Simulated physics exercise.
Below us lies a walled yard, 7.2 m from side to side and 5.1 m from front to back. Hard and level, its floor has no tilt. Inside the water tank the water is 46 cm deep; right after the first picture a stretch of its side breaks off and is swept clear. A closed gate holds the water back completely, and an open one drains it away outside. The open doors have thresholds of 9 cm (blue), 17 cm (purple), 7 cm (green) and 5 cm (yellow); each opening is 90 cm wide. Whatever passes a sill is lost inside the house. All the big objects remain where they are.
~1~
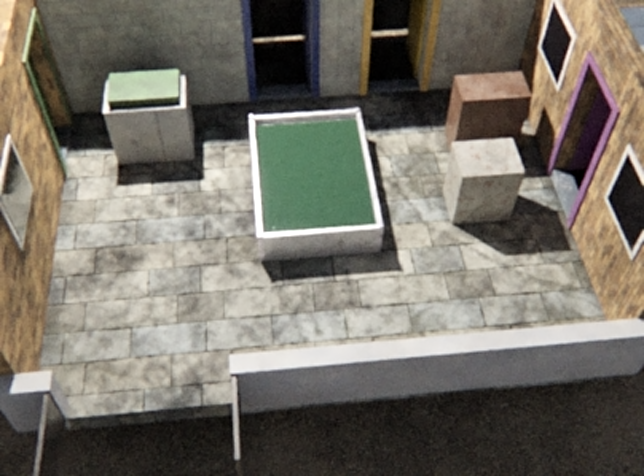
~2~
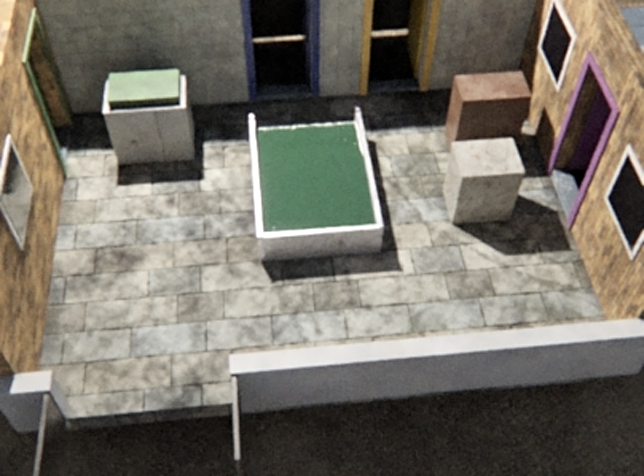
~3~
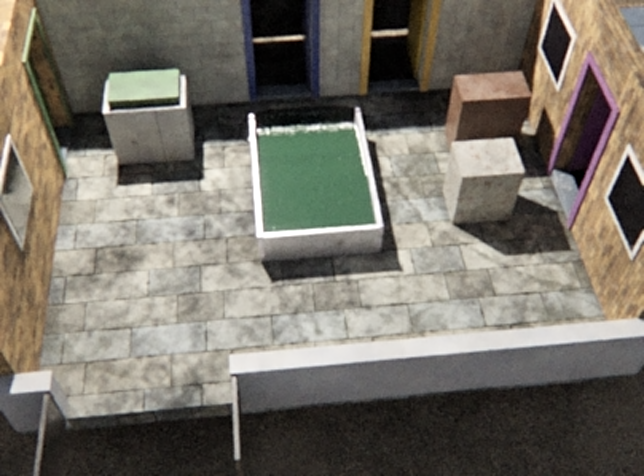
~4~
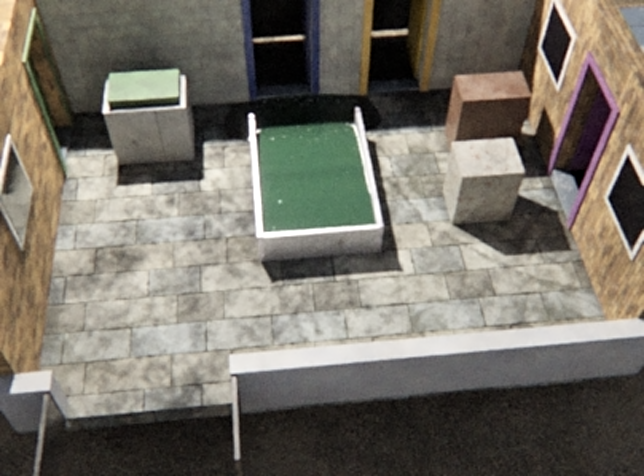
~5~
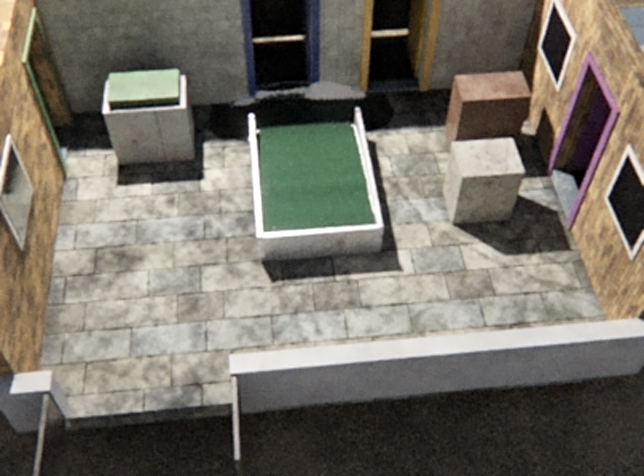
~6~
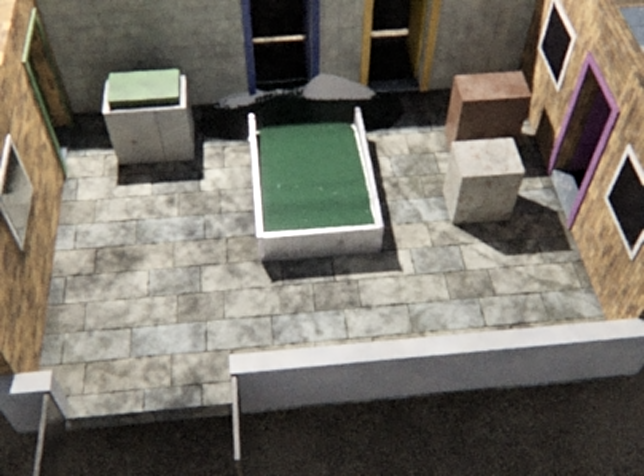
A white-walled tank of green water stood in a paved yard, then its far side vanished and water poured out behind it, spreading as a grey puddle along the back wall by the doorways.
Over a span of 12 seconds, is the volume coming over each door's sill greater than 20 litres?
In order: At the blue door the inflow will break the limit. At the purple door the inflow will remain within the limit. At the green door the inflow will break the limit. At the yellow door the inflow will break the limit.
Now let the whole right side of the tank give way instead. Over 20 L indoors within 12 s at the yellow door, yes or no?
Then yellow exceeds it.
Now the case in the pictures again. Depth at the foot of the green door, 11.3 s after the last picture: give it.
Around 3.0 cm there.
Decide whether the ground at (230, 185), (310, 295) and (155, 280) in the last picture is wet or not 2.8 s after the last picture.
In turn: Flooded, not reached, still dry.
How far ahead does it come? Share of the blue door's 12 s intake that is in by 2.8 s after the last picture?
Around 95 percent.
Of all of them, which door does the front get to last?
Purple.
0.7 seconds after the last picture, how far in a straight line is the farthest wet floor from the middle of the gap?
Roughly 2.8 m.
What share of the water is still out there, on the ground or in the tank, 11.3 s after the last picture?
Roughly 66 percent.
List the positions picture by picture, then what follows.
The water tank at (312, 173) is whole and still, 46 cm deep, in the first frame.
Water pours out on the water tank's far side and has run 0.8 m, to a hidden place; typically 8 cm deep outside, 46 cm at the water tank's back, in the second frame.
Water pours out on the water tank's far side and has run 1.0 m, to (244, 127); typically 8 cm deep outside, 46 cm at the water tank's back, in the third frame.
The front is at (365, 103), 1.3 m from the gap on the water tank's far side; 1.8 m2 of floor is under water; 46 cm left at the back of the water tank, in the fourth frame.
Water pours out on the water tank's far side and has run 1.6 m, to (221, 105); typically 10 cm deep outside, 46 cm at the water tank's back, in the fifth frame.
Water pours out on the water tank's far side and has run 1.8 m, to (206, 106); typically 12 cm deep outside, 45 cm at the water tank's back, in the sixth frame.
Then, 0.7 s after the last picture water covers 10 % of the floor and is deepest (32 cm) near (298, 100); blue door 31 cm at the sill, 111 L in, purple door not reached, green door not reached, yellow door 11 cm at the sill, 2 L in.
Then, 1.5 s after the last picture water covers 20 % of the floor and is deepest (28 cm) near (310, 107); blue door 28 cm at the sill, 228 L in, purple door not reached, green door not reached, yellow door 11 cm at the sill, 16 L in.
Then, 2.8 s after the last picture water covers 35 % of the floor and is deepest (24 cm) near (74, 115); blue door 17 cm at the sill, 330 L in, purple door 2 cm at the sill, 0 L in, green door 12 cm at the sill, 10 L in, yellow door 8 cm at the sill, 34 L in.
Then, 6.3 s after the last picture water covers 75 % of the floor and is deepest (9 cm) near (461, 128); blue door 6 cm at the sill, 354 L in, purple door 3 cm at the sill, 0 L in, green door 6 cm at the sill, 39 L in, yellow door 6 cm at the sill, 44 L in.
Then, 11.3 s after the last picture water covers 95 % of the floor and is deepest (6 cm) near (448, 364); blue door 4 cm at the sill, 354 L in, purple door 2 cm at the sill, 0 L in, green door 3 cm at the sill, 40 L in, yellow door 4 cm at the sill, 50 L in.
